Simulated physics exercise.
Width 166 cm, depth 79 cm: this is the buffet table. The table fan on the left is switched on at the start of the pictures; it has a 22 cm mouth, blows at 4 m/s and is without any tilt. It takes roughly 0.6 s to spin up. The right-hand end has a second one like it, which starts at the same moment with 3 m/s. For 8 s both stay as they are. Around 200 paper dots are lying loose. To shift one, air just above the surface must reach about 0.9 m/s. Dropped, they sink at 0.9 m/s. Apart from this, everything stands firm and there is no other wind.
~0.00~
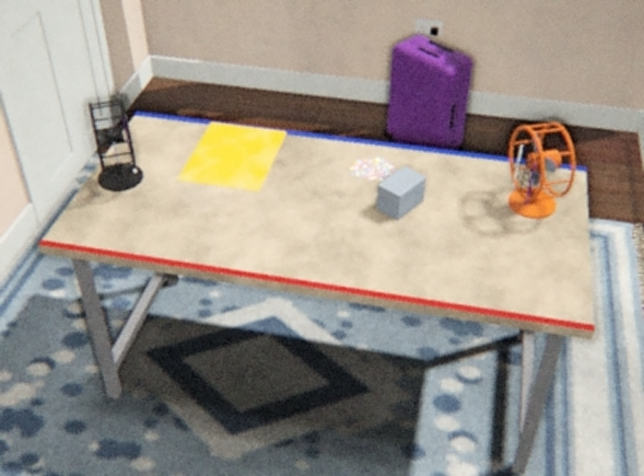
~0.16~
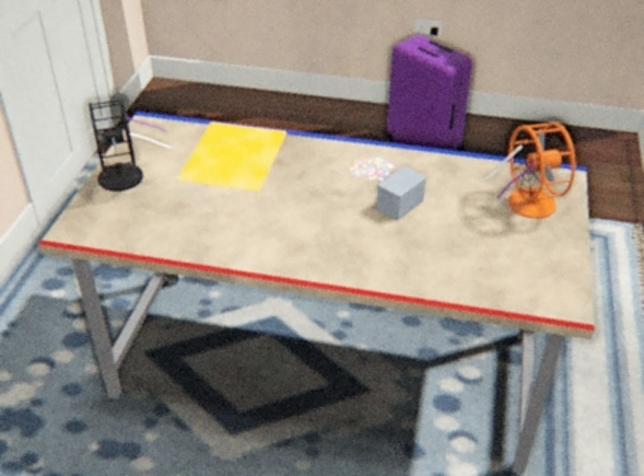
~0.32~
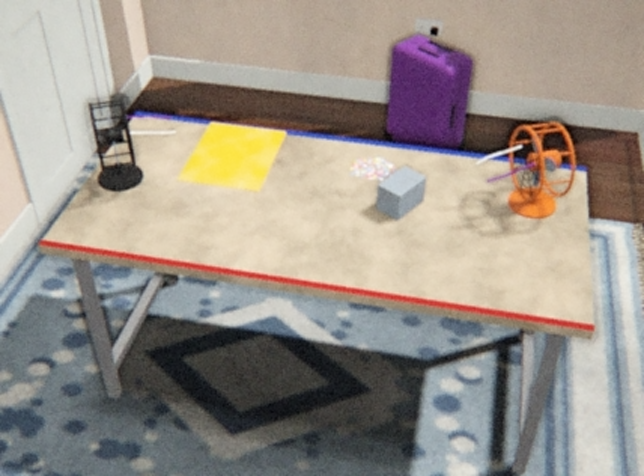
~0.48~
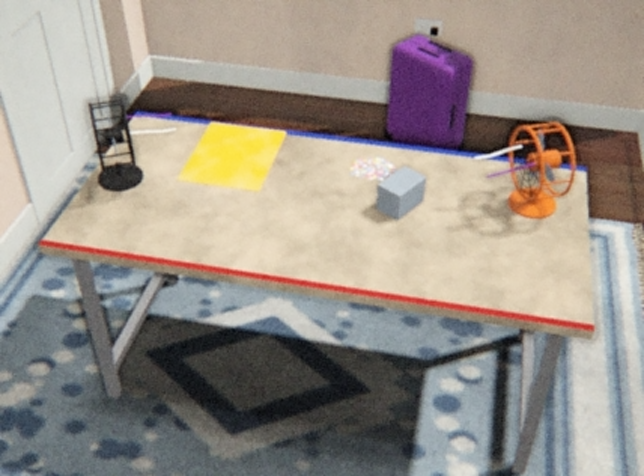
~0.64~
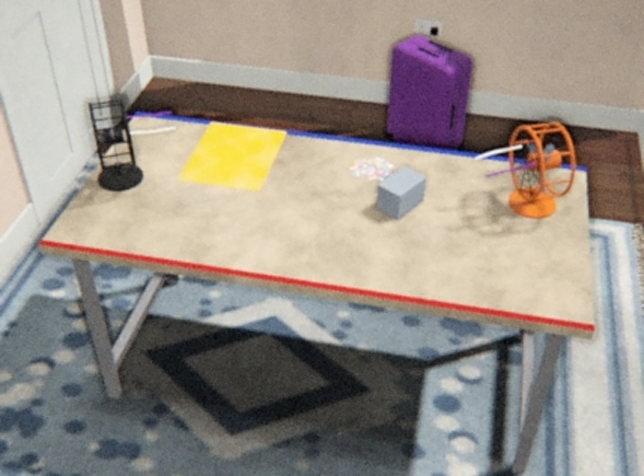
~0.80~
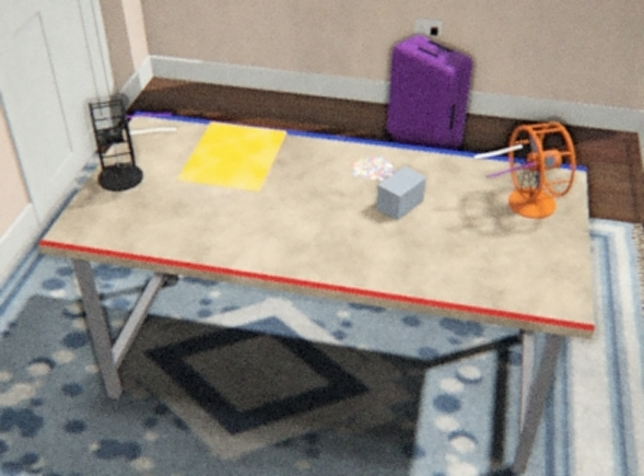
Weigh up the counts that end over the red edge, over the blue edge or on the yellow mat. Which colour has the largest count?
Blue.
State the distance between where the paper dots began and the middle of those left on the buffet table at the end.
Close to 45 cm.
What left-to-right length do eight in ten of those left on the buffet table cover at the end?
I'd say close to 10 cm.
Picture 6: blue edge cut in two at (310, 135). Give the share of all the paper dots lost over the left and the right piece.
Estimate: Left ~ 0 %; right ~ 70 %.
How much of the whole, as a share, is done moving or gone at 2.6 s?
The share is near 70 per cent.
After 1.6 s, 50 % are over the blue edge, 0 % on the yellow mat and 0 % over the red edge; the middle of those left on the top is near (479, 172); 12 % are gone or lie where they will stay.
After 2.6 s, 66 % are over the blue edge, 0 % on the yellow mat and 2 % over the red edge; the middle of those left on the top is near (536, 194); 69 % are gone or lie where they will stay.
After 4.4 s, 68 % are over the blue edge, 0 % on the yellow mat and 3 % over the red edge; the middle of those left on the top is near (514, 185); 77 % are gone or lie where they will stay.
After 8.0 s, at the end, 68 % are over the blue edge, 0 % on the yellow mat and 6 % over the red edge; the middle of those left on the top is near (507, 181).
